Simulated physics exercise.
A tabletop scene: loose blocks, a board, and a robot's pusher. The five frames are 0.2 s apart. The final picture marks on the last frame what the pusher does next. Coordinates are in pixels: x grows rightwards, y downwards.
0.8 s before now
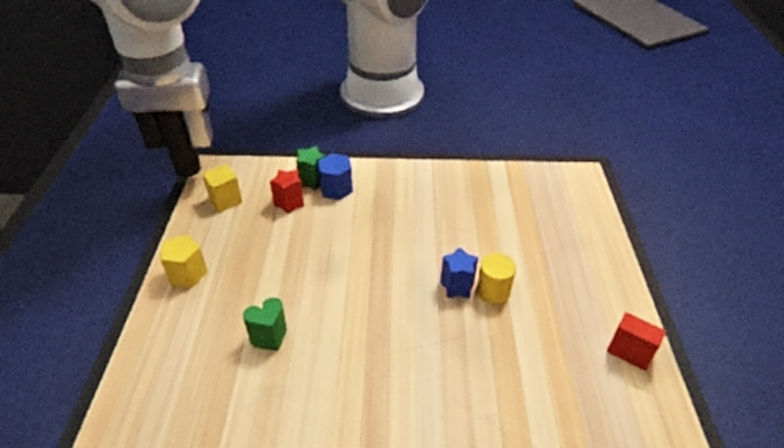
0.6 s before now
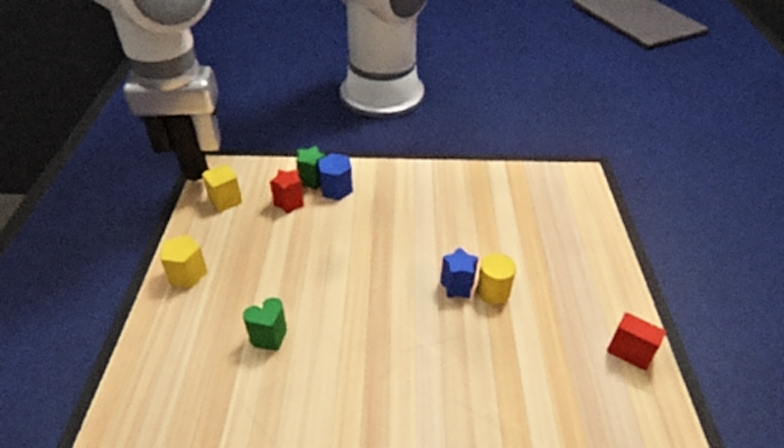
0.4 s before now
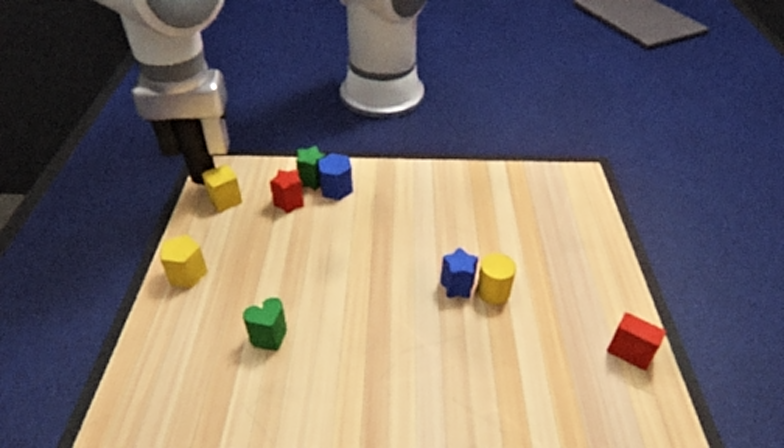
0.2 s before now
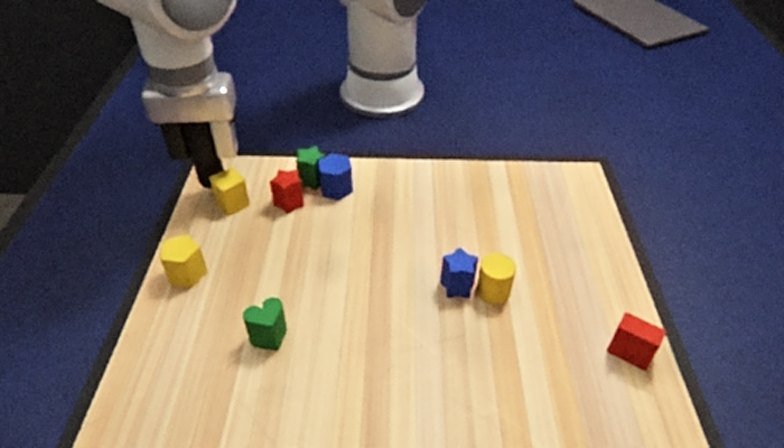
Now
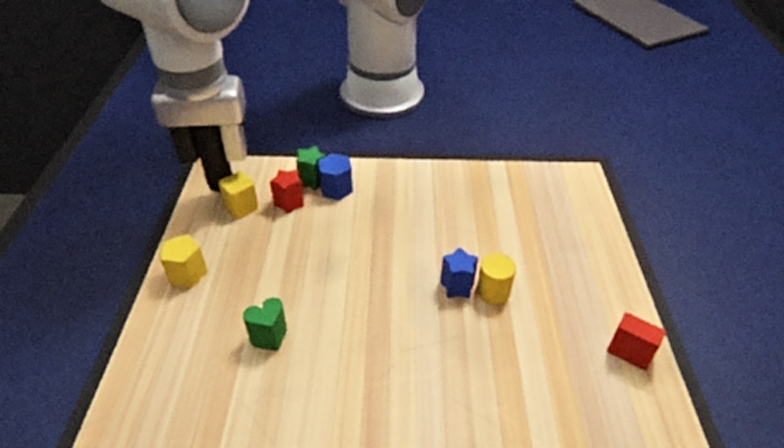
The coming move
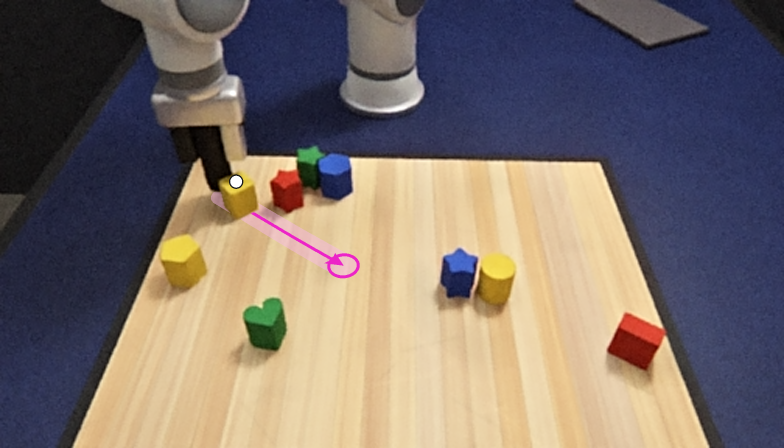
A robot arm moves right and nudges a yellow block slightly across the wooden board.
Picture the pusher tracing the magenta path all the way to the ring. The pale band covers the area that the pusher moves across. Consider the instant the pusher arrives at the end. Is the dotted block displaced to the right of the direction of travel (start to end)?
No, it doesn't check out.
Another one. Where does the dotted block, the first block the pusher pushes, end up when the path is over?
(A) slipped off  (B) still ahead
That would be B.
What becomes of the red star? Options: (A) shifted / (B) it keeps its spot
It's B.
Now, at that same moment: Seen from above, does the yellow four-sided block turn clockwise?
That would be a no.
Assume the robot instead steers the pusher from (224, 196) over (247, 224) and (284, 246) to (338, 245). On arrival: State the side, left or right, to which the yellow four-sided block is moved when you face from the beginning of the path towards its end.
Left.
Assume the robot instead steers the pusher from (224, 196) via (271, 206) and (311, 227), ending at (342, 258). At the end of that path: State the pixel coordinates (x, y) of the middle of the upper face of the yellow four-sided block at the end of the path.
About (282, 213).
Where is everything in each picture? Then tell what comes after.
Pusher's lower end at (189, 170); yellow four-sided block at (219, 175); red star at (286, 177), in the first picture.
Pusher at (196, 173); blocks still, in the second picture.
Pusher at (204, 177); blocks still, in the third picture.
Pusher at (213, 180); yellow four-sided block at (227, 178), in the fourth picture.
Pusher at (221, 184); yellow four-sided block at (236, 182); red star at (286, 177), in the fifth picture.
Drawn move, in a line from (224, 196) to (344, 266); the dot is on the yellow four-sided block.
On the path given first. One third of the way, pusher at (259, 206); yellow four-sided block at (280, 201), turned 25° anticlockwise.
Two thirds of the way, pusher at (299, 229); yellow four-sided block at (325, 221), turned 45° anticlockwise.
At the end, pusher at (343, 253); yellow four-sided block at (374, 240), turned 65° anticlockwise; red star still.
